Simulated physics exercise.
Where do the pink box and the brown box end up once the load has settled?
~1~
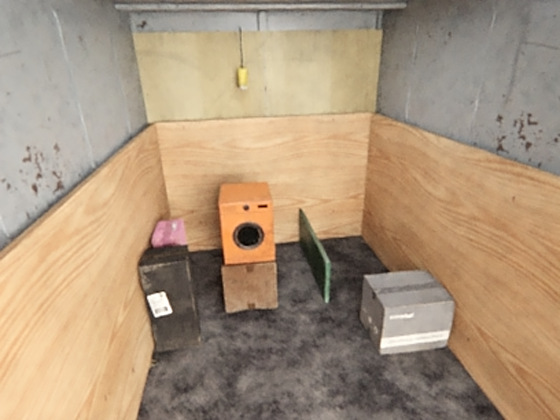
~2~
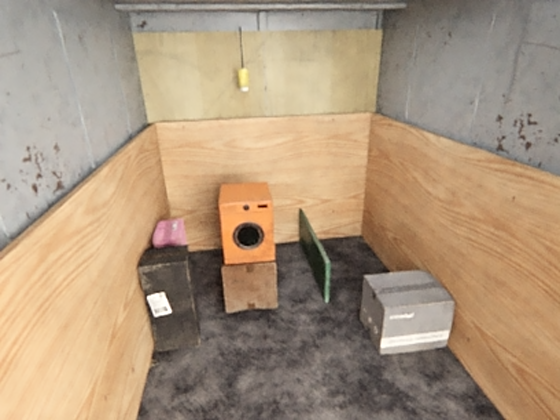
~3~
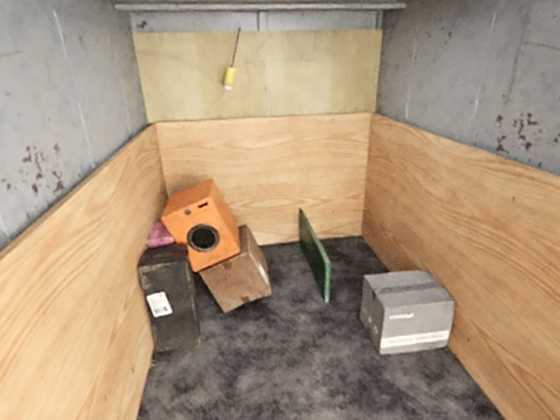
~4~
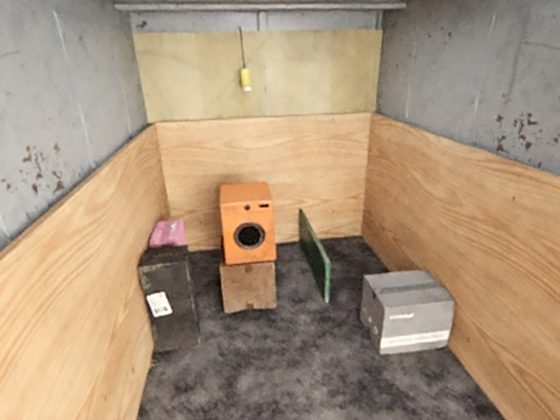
Both end up in the places where they started, with the pink box on top of the black box and the brown box upright beneath the orange appliance.
